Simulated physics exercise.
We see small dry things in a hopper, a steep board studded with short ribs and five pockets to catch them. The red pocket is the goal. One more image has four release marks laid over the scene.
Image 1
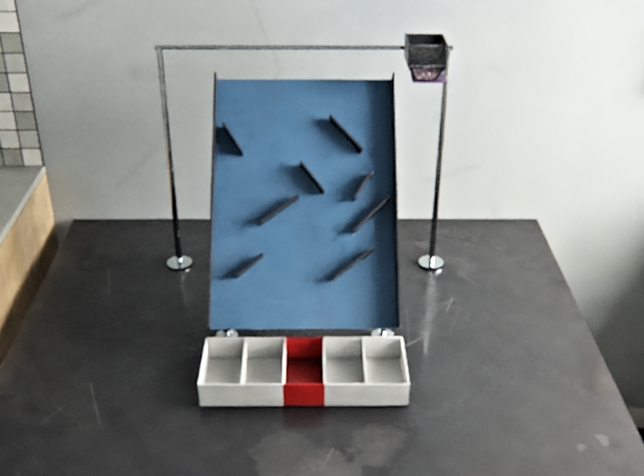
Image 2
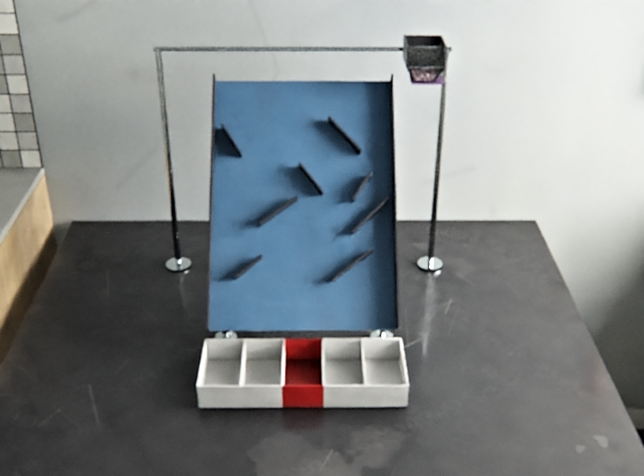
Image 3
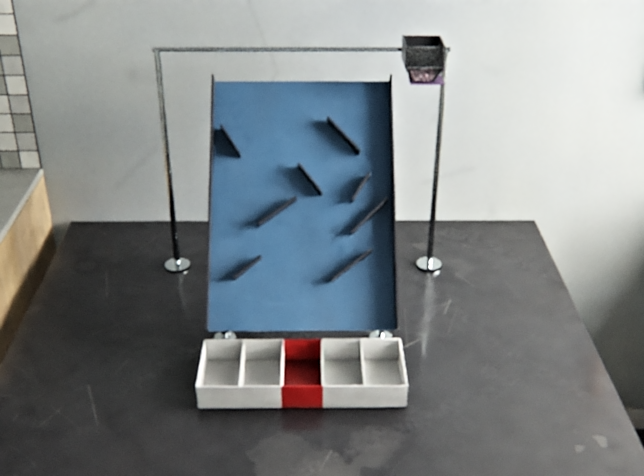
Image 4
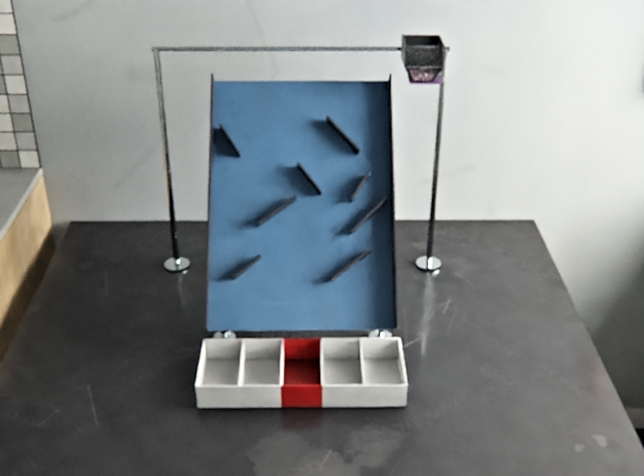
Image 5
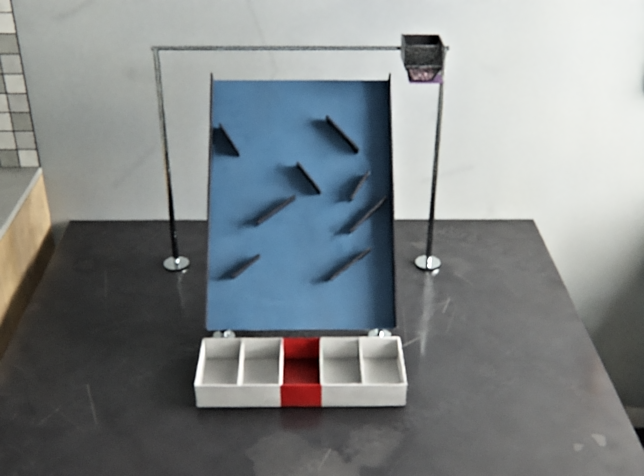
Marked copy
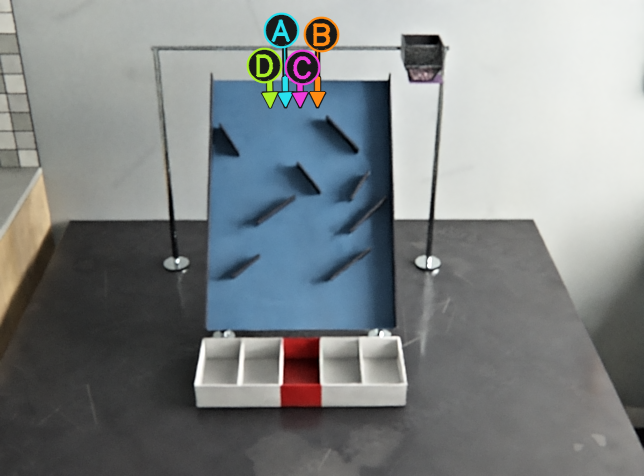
The clip shows a small dark hopper on a metal frame at the upper right of a tilted blue board with short dark ribs, above five pockets, the middle one red; nothing moves apart from a very slight shift in the view.
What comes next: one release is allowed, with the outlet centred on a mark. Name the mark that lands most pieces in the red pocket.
B works best here.
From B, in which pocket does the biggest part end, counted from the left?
The third from the left.
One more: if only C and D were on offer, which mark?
C it is.
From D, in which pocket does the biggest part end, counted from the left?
The first from the left.
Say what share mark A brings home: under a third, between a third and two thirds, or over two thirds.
Mark A gives under a third.
On the marked copy, mark A meets the board at (285, 101); mark B meets the board at (317, 101); mark C meets the board at (300, 101); mark D meets the board at (270, 101).
With A, about a quarter in the red pocket, about half in other pockets, about a quarter outside the box.
With B, about a third in the red pocket, about half in other pockets, a small part outside the box.
With C, about a quarter in the red pocket, about two thirds in other pockets, a small part outside the box.
With D, a small part in the red pocket, most in other pockets, a small part outside the box.
